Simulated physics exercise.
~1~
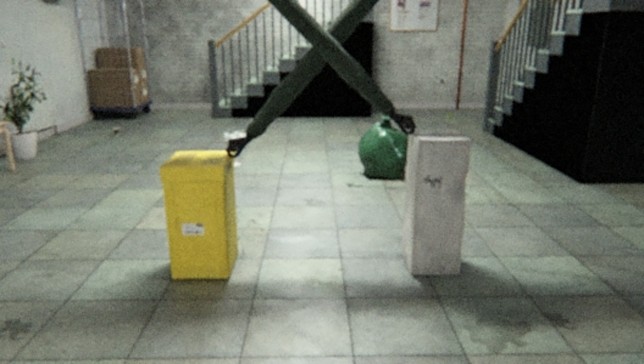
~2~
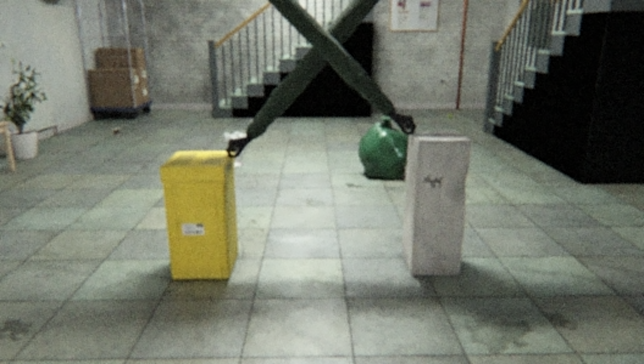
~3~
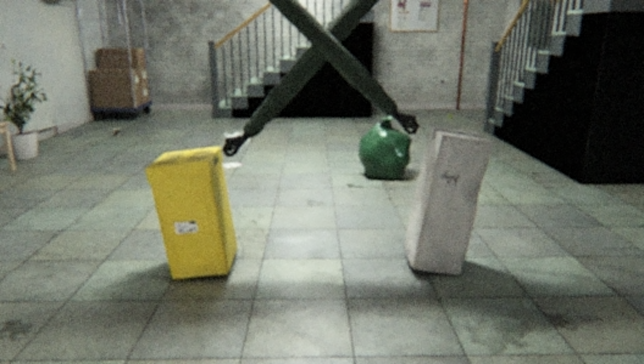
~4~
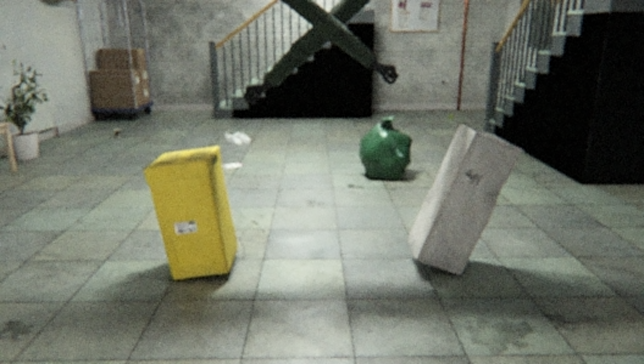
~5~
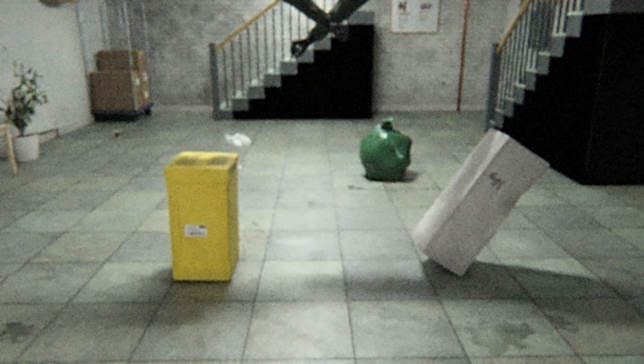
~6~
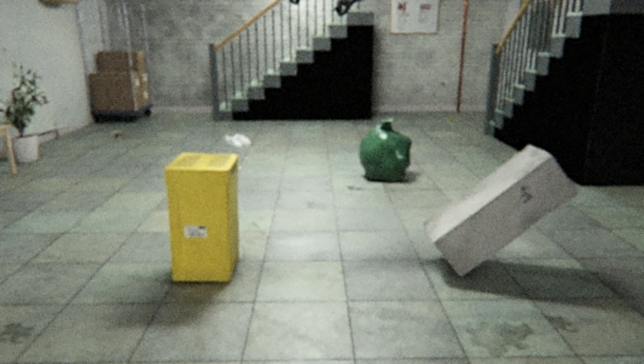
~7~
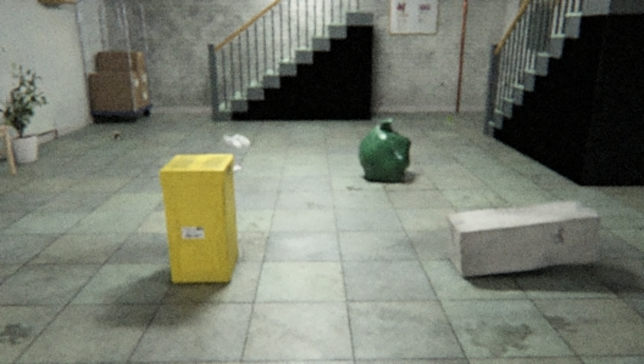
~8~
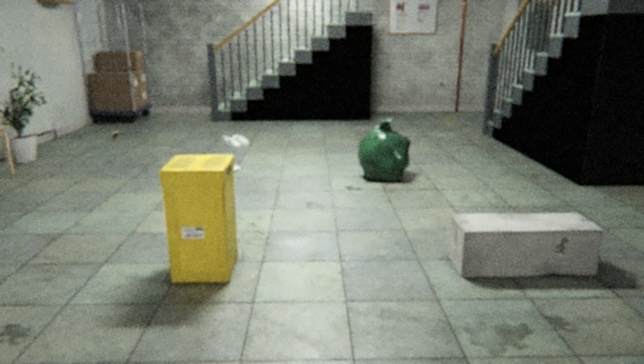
Two tall boxes, a yellow one on the left and a whitish one on the right, stand on a grey tiled floor, seen from the front in a large room with stairs, stacked cartons and a lumpy green object behind. Two dark, crossed arms reach down to their tops. Both boxes tilt outward, the yellow to the left and the white to the right, as the arms let go and draw back up out of view. The yellow box rocks back upright and stays standing. The white box keeps leaning, topples rightward and ends lying on its side.
